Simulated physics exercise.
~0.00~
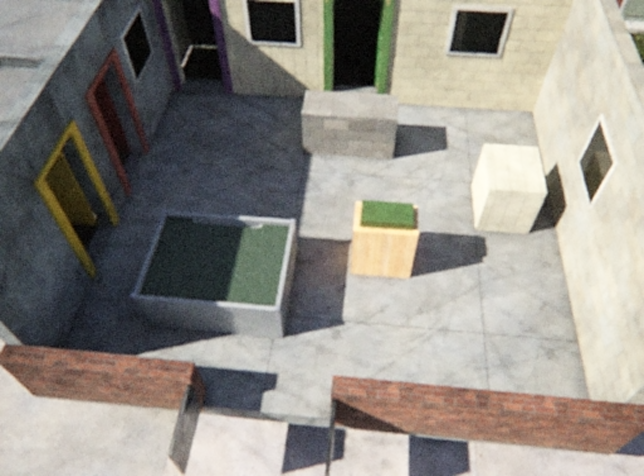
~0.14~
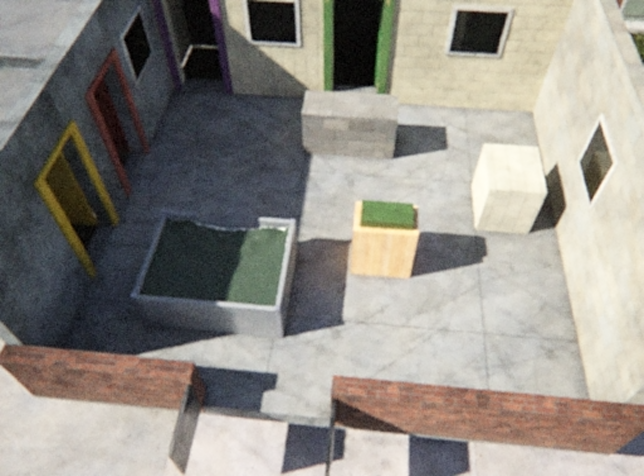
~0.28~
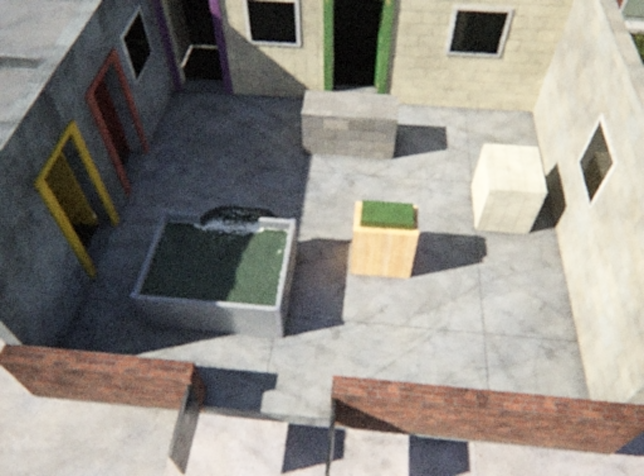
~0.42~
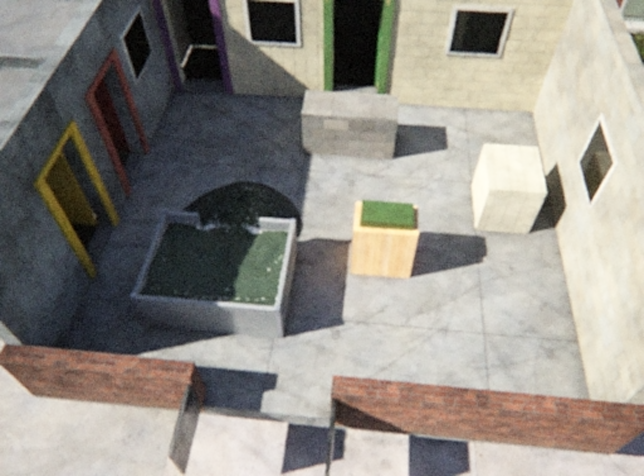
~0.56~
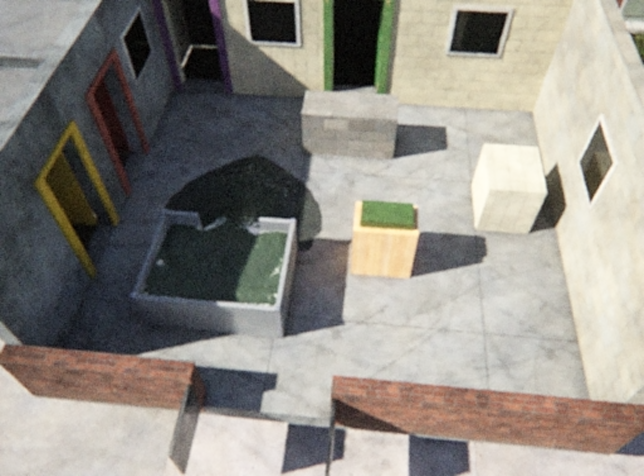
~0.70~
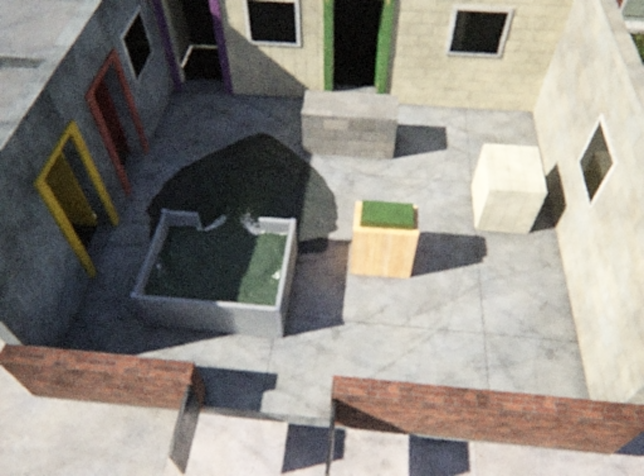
Dark water pours through a gap in the tank's far side and spreads across the courtyard floor.
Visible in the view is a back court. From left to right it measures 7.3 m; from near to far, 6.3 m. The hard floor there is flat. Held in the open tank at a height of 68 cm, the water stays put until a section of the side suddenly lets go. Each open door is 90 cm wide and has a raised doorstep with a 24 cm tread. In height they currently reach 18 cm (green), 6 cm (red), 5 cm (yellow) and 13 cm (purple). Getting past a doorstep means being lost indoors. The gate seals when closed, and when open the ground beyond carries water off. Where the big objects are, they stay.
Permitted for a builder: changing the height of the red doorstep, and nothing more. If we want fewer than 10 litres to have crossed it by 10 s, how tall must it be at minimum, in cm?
It needs to be roughly 8 cm tall.
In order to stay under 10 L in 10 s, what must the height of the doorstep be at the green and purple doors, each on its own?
About 6.0 cm at green and 20 cm at purple.
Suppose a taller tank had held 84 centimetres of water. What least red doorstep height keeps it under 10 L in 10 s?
Roughly 10.0 centimetres.
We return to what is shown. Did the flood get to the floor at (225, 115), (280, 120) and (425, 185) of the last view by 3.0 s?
In order: Soaked, soaked, soaked.
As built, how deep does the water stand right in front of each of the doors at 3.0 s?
At the green door the depth is 7 cm, at red 5 cm, at yellow 1 cm and at purple 22 cm.
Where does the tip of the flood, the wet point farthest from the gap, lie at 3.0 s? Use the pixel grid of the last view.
The farthest wet point sits near (526, 147) in the last view.
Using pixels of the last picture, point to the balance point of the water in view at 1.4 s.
(236, 236) or so.
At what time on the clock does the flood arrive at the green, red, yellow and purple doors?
Green 1.6 s, red 1.2 s, yellow 4.5 s, purple 1.5 s.
After 1.4 s water covers 30 % of the floor, deepest (32 cm) near (230, 240); 5 cm at the red door, 0 litres in over its 6 cm doorstep.
After 3.0 s water covers 45 % of the floor, deepest (22 cm) near (187, 101); 5 cm at the red door, 6 litres in over its 6 cm doorstep.
After 10.0 s water covers 85 % of the floor, deepest (8 cm) near (62, 349); 6 cm at the red door, 30 litres in over its 6 cm doorstep.
At the red door as built, the water arrived by 1.2 s and peaked near 10 cm at 1.8 s.
With a doorstep of 7 cm, 17 litres would have come in within the 10 s; with 10 cm, 2 litres. So under 10 litres takes about 8 cm.
